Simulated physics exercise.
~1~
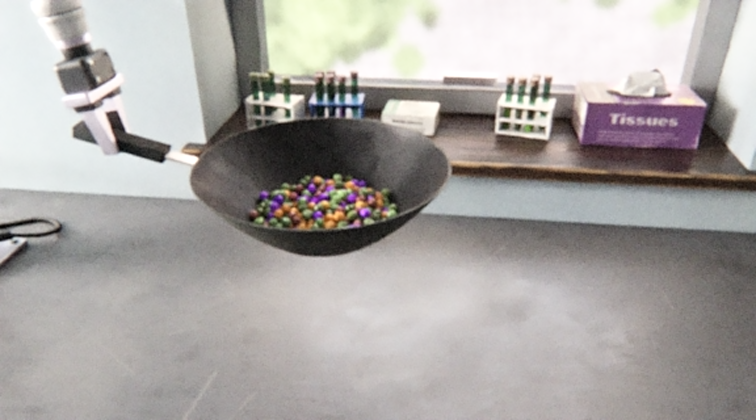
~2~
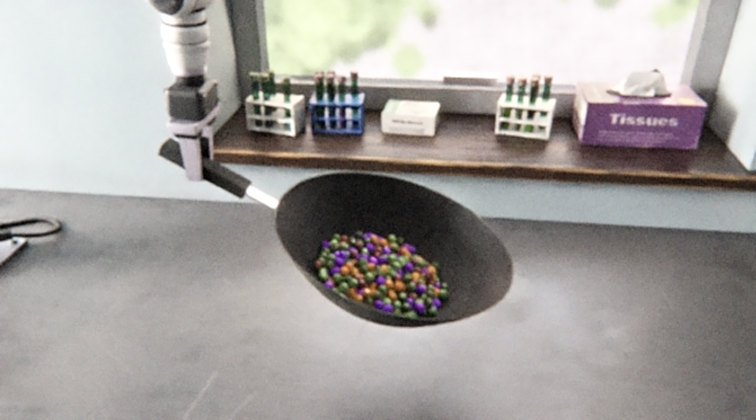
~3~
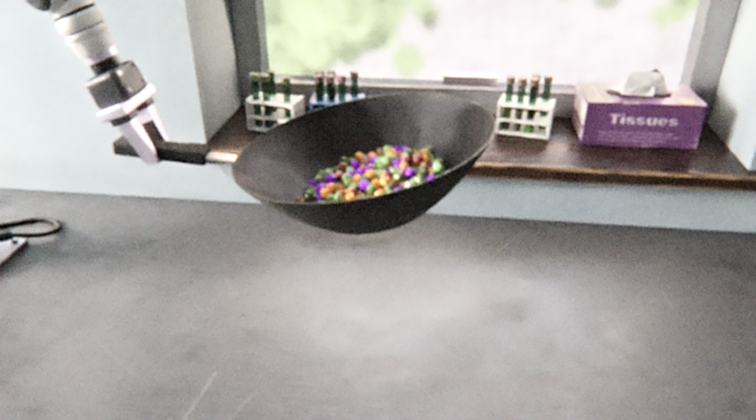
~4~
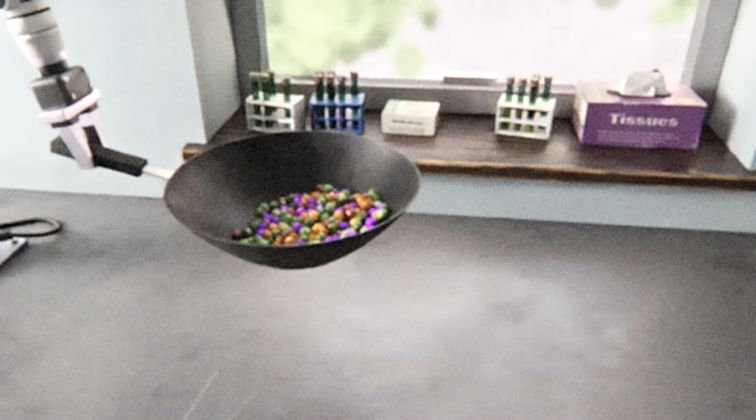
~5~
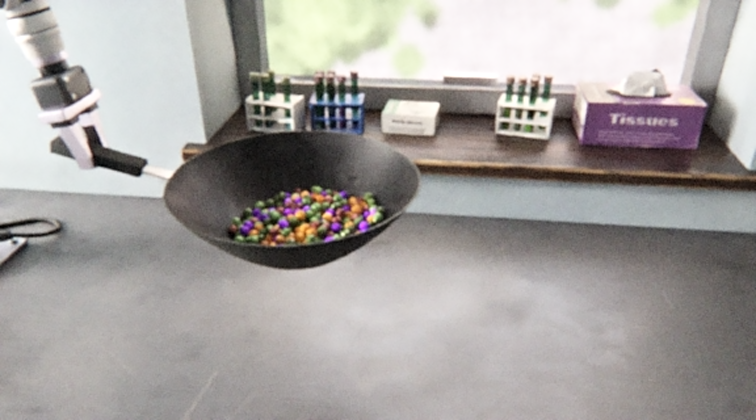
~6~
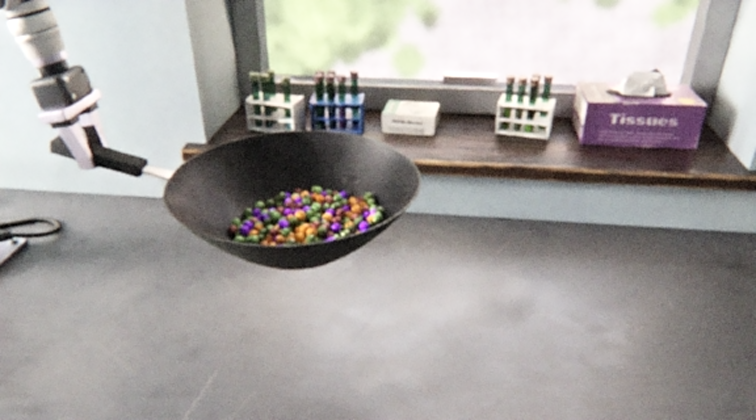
In this clip, a robot arm holds a dark wok of small round green, purple and orange sweets above a grey table, swings it right and down, lifts it while tilted, then lowers it leftward to level, where it stays still with the sweets inside.
